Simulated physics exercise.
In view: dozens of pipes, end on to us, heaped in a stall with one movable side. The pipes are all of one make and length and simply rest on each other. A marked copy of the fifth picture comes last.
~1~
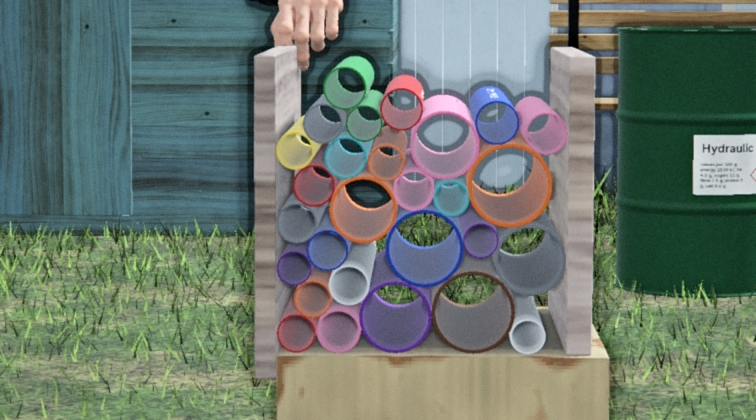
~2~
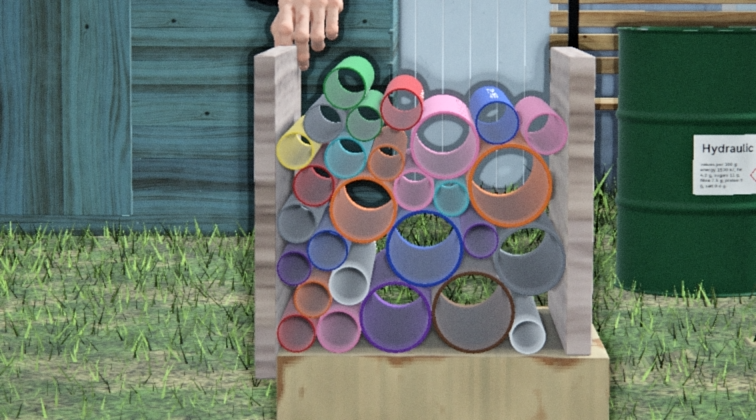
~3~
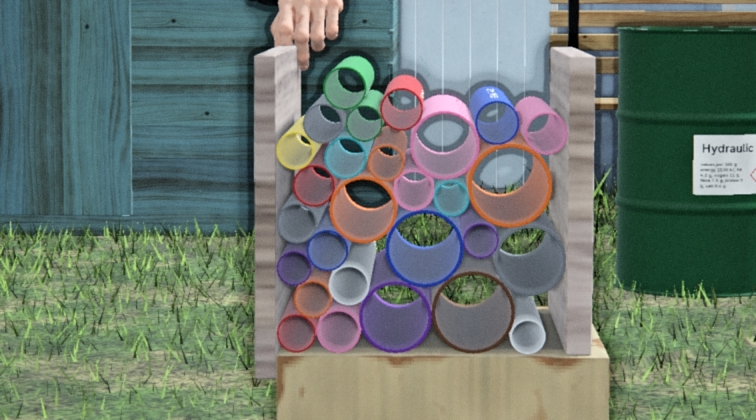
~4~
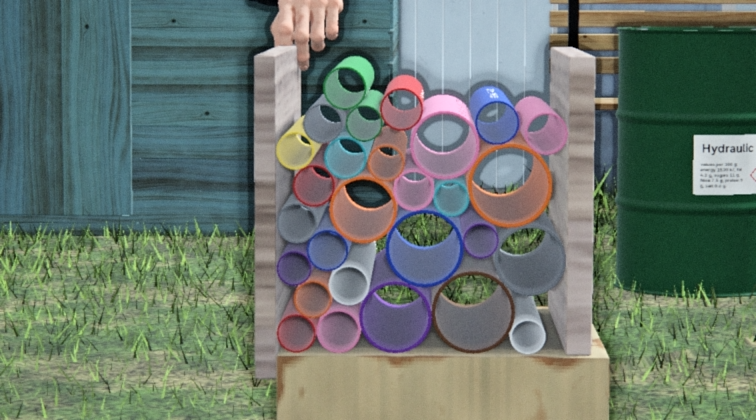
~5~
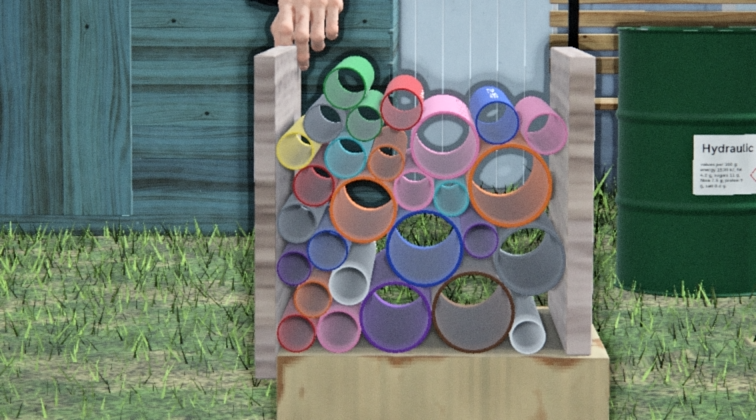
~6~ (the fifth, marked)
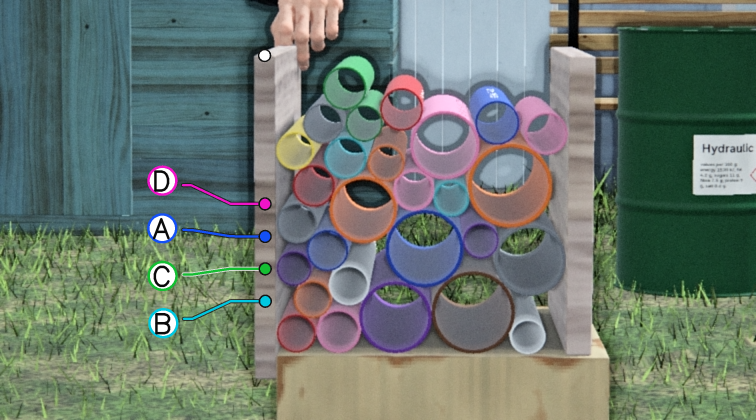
The clip shows colorful pipes of various widths heaped between two wooden side boards on a wooden block, with grass and a green barrel nearby, while a hand stays at the top of the left board and nothing visibly moves.
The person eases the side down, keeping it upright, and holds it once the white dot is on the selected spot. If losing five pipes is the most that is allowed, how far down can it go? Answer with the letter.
At most to A.
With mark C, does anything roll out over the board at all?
Yes, at C.
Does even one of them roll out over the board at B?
Yes.
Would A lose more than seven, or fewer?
Fewer than seven.
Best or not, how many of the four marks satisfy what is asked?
Two of the four.
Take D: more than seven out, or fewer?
At D, fewer than seven.
On the marked copy, A at (265, 236); B at (265, 301); C at (265, 269); D at (265, 204); the white dot at (264, 55).
With A. Early on, top of the board (277, 136).
Further on, top of the board (277, 227).
At the end, top of the board (277, 235), four out over the board.
As for the rest, B more than five out over the board; C more than five out over the board; D four out over the board.
